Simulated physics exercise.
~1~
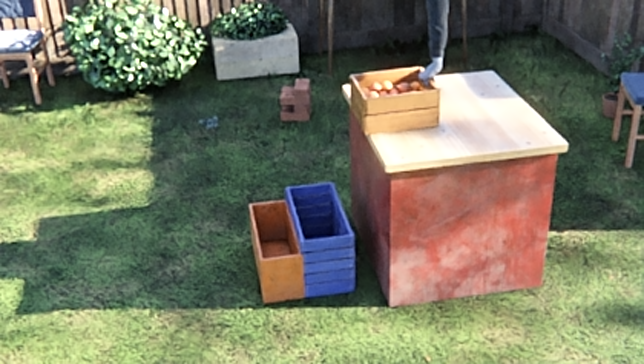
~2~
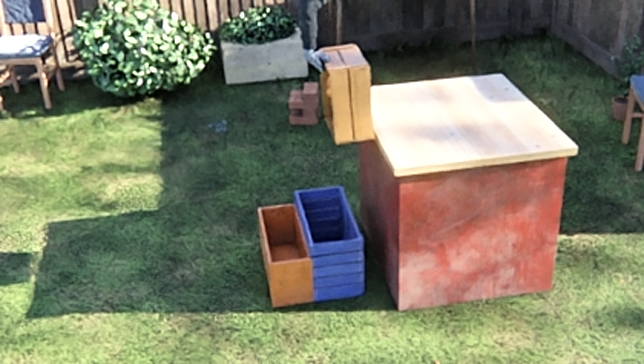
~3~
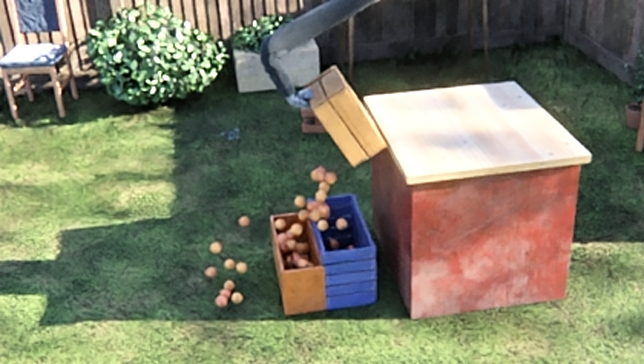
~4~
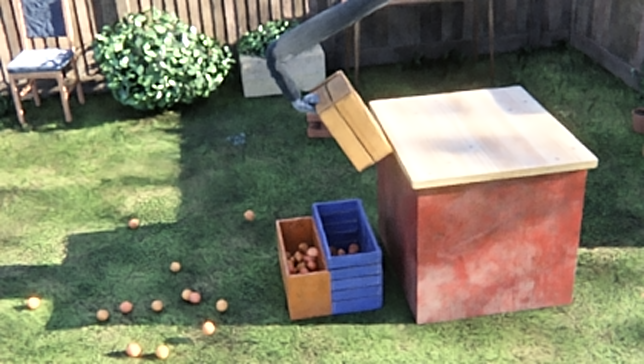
A wooden crate tips off the bench, spilling balls into two bins and across the grass.
